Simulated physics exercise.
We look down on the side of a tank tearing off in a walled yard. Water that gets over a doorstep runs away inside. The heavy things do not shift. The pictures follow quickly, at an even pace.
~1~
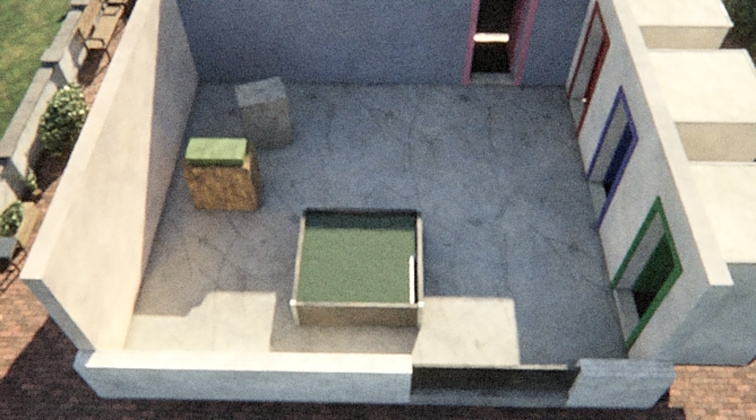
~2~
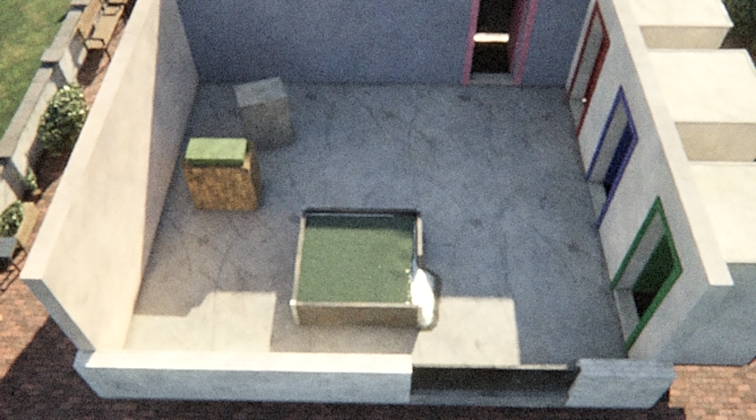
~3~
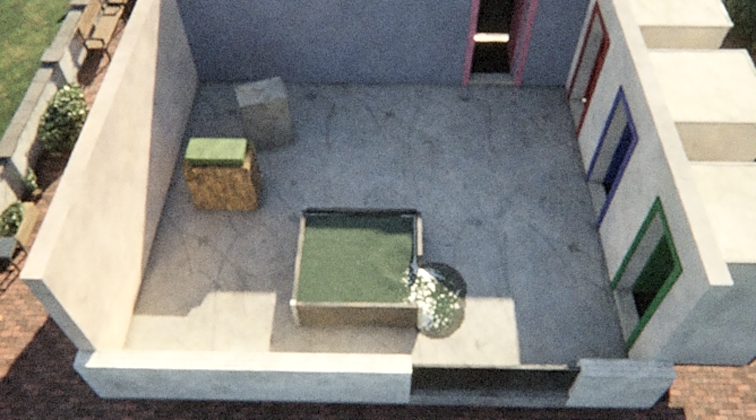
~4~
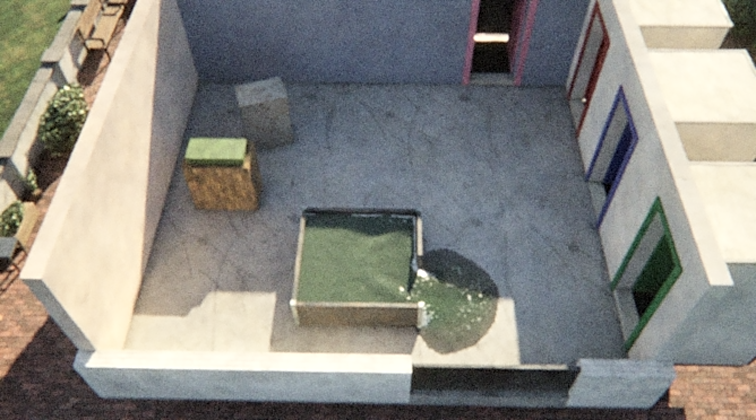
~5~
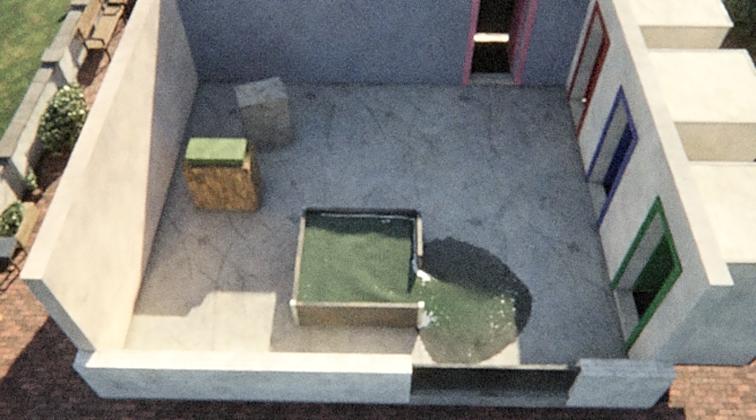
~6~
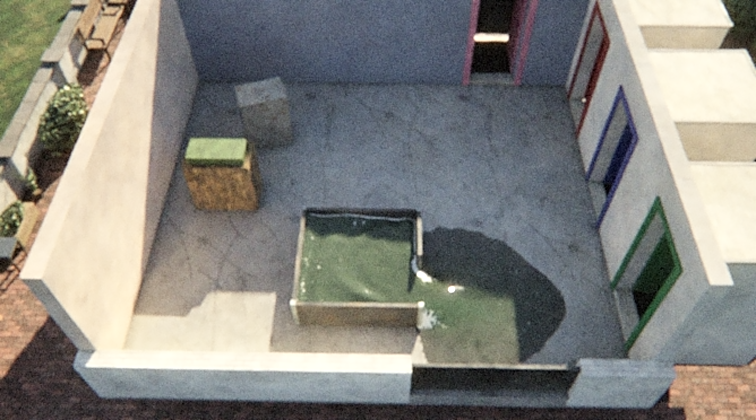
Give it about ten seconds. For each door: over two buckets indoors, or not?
One by one: The green door takes more than that; the red door stays under that; the blue door takes more than that; the pink door stays under that.
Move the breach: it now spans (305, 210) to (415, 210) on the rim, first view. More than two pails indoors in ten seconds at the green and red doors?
Then: The green door takes less; the red door passes that mark.
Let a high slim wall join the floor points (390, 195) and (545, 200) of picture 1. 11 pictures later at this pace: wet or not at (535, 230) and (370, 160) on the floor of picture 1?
In that order: Wet, free of water.
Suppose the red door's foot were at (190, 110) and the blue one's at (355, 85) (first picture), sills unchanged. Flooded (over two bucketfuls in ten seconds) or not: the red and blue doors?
In short: The red door takes less, the blue door holds.
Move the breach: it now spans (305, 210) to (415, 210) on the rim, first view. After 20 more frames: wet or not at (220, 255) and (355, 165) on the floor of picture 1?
As listed: Not flooded, wet.
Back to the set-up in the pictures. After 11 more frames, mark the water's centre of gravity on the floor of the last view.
Near (435, 292).
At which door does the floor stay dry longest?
That is the pink door.
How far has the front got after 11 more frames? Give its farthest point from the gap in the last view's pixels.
I would point to (584, 185).
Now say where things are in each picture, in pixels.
The tank at (360, 257) is whole and still, in the first frame.
The front is at (428, 273), out from the gap at (417, 294), in the second frame.
The front is at (455, 277), out from the gap at (417, 294), in the third frame.
The front is at (491, 288), out from the gap at (417, 295), in the fourth frame.
Water pours out at (417, 294) and has run to (522, 292), in the fifth frame.
The front is at (557, 313), out from the gap at (417, 294), in the sixth frame.
A moment on, water covers 15 % of the floor; the green door wet at the sill, nothing in, the red door not reached, the blue door not reached, the pink door not reached.
Next, water covers 20 % of the floor; the green door over two buckets in, the red door not reached, the blue door wet at the sill, nothing in, the pink door not reached.
Then, water covers 25 % of the floor; the green door far over two buckets in, the red door wet at the sill, nothing in, the blue door under two buckets in, the pink door not reached.
Later, water covers 40 % of the floor; the green door far over two buckets in, the red door wet at the sill, nothing in, the blue door over two buckets in, the pink door wet at the sill, nothing in.
In the end, water covers 65 % of the floor; the green door far over two buckets in, the red door under two buckets in, the blue door over two buckets in, the pink door wet at the sill, nothing in.
